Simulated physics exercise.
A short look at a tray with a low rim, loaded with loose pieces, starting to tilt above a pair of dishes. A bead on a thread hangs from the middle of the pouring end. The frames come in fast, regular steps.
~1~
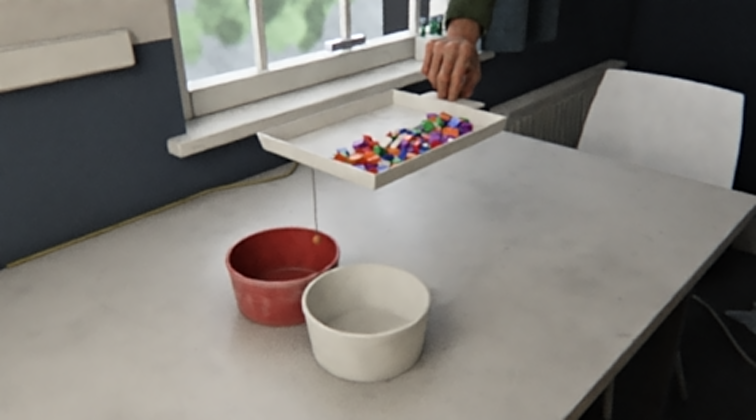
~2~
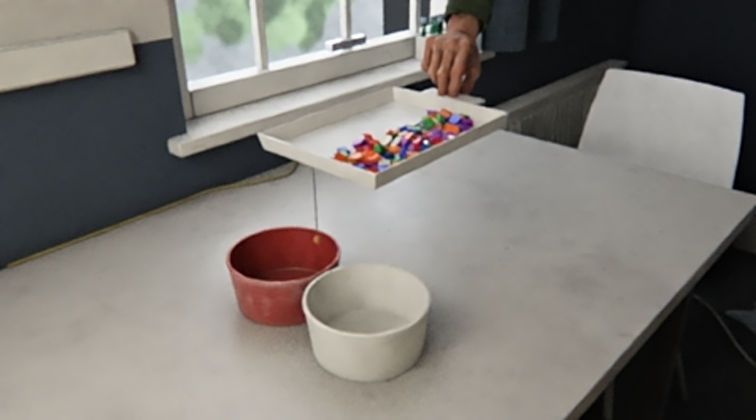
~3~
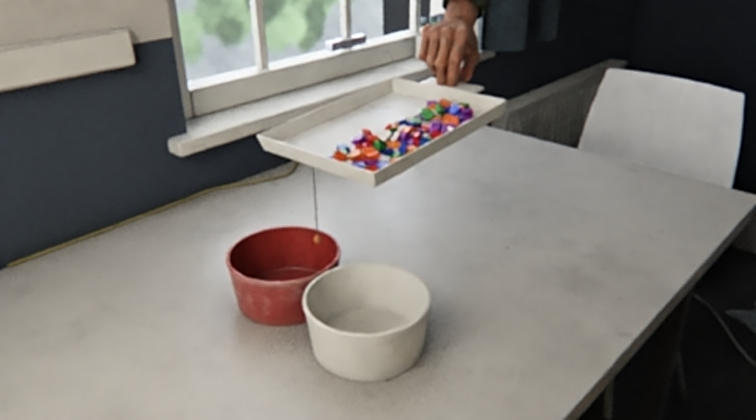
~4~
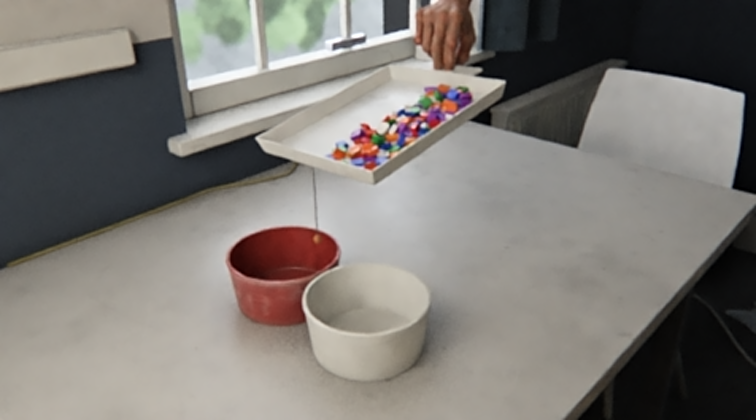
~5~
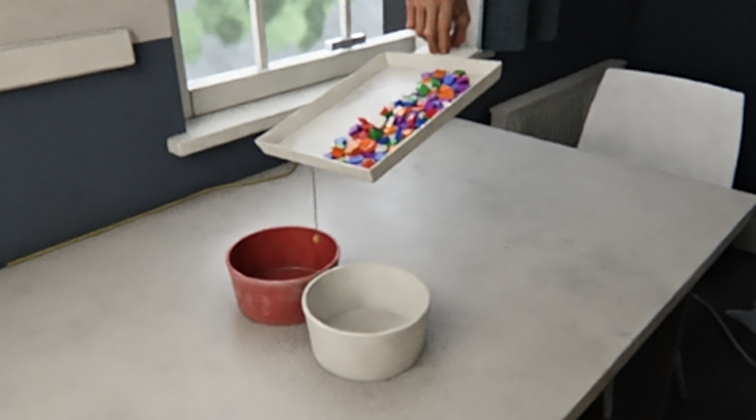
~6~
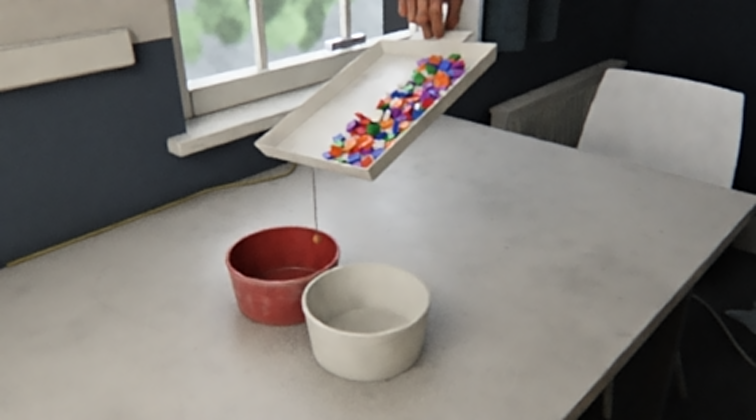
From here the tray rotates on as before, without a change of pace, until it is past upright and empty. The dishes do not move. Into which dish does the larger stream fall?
The left-hand dish gets more.
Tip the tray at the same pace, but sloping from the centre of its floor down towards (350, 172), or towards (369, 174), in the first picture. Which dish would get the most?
The first try: The dish on the right. The second: The dish on the right.
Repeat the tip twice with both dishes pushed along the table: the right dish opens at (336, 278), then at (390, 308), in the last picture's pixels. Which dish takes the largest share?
In turn: The left dish; the left one.
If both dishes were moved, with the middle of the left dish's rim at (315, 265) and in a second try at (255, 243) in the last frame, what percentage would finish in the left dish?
About 30 and 80 per cent.
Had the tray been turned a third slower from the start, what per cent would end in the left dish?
About 80 per cent.
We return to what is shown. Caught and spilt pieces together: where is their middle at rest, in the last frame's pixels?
Close to (264, 286).
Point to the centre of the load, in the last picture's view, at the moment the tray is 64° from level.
Close to (306, 143).
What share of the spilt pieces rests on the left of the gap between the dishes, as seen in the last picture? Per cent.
It comes to 100 per cent or so.
Just after the last frame, tray tipped steeply; almost all on the tray; just a few in the air.
A moment on, tray tipped past a quarter turn; roughly a quarter on the tray; roughly a third in the left dish; roughly a quarter outside both; about a tenth in the air.
Further on, tray tipped past a quarter turn; roughly two thirds in the left dish; roughly a quarter outside both.
When it is over, tray tipped past a quarter turn; not one in the right dish; roughly two thirds in the left dish; roughly a quarter outside both.
